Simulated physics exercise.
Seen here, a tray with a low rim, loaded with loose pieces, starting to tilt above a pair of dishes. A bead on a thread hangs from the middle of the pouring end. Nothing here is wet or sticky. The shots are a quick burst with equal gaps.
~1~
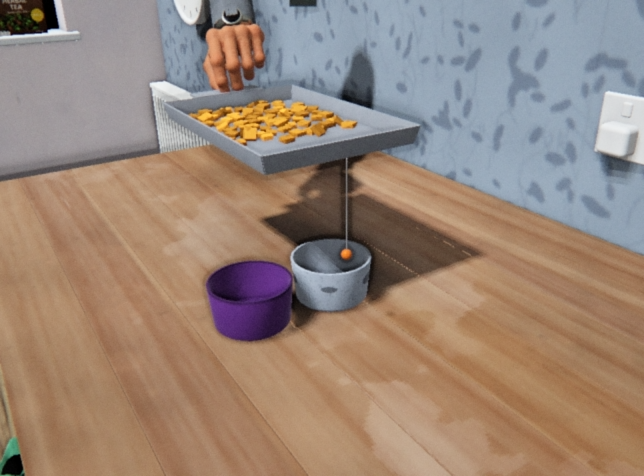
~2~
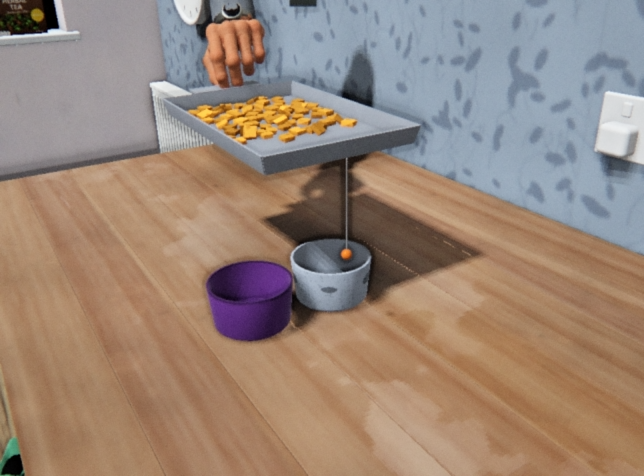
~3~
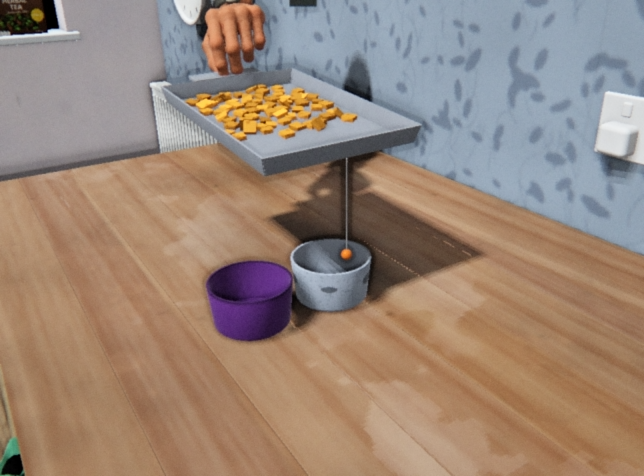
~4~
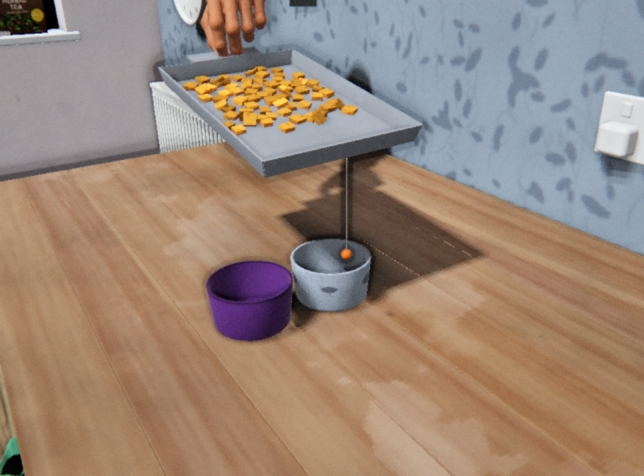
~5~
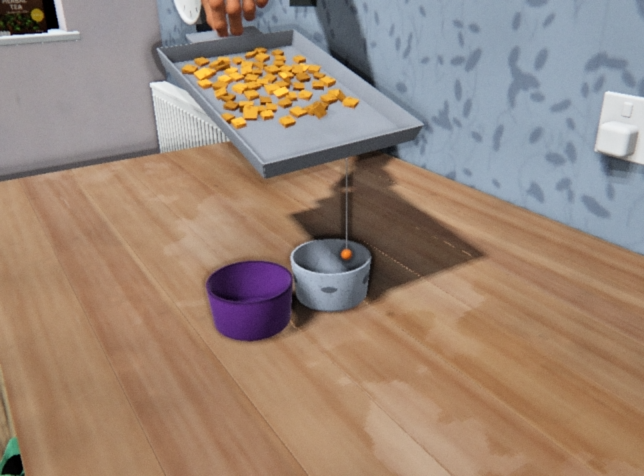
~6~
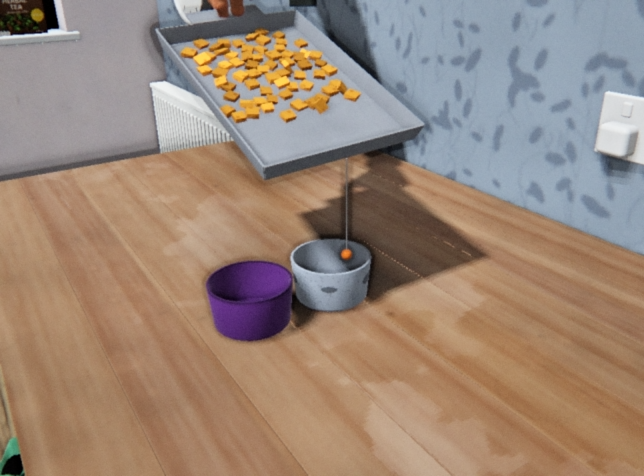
The clip opens on a hand at the far end of a level grey tray of small orange crackers, above a purple dish and a grey dish on a wooden table. The hand then raises that end, tilting the tray gradually more steeply toward its near left corner, while the dishes stay still.
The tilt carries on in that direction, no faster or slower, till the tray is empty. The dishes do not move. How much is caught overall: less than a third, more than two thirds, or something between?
They take less than a third between them.
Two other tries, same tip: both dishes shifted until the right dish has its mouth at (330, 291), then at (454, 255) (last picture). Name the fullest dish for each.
First the dish on the right, then the dish on the left.
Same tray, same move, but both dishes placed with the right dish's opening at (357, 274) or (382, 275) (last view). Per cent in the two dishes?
The first gives 50 %, the second 70 %.
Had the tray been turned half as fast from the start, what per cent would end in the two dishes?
It comes to 0 per cent or so.
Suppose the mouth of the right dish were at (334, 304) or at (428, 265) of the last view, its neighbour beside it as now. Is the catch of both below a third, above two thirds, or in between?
One: The middle third. Two: Between a third and two thirds.
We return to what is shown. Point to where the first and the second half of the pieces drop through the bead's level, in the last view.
Early half (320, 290), late half (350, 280).
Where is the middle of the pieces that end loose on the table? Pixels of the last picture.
Near (337, 348).
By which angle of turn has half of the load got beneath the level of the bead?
Near 110 degrees.
Just after the last frame, tray tipped steeply; almost all on the tray; just a few in the air.
A moment on, tray tipped past a quarter turn; roughly half on the tray; just a few in the left dish; roughly half outside both; about a tenth in the air.
Further on, tray tipped past a quarter turn; just a few in the left dish; almost all outside both.
When it is over, tray tipped past a quarter turn; just a few in the left dish; not one in the right dish; almost all outside both.
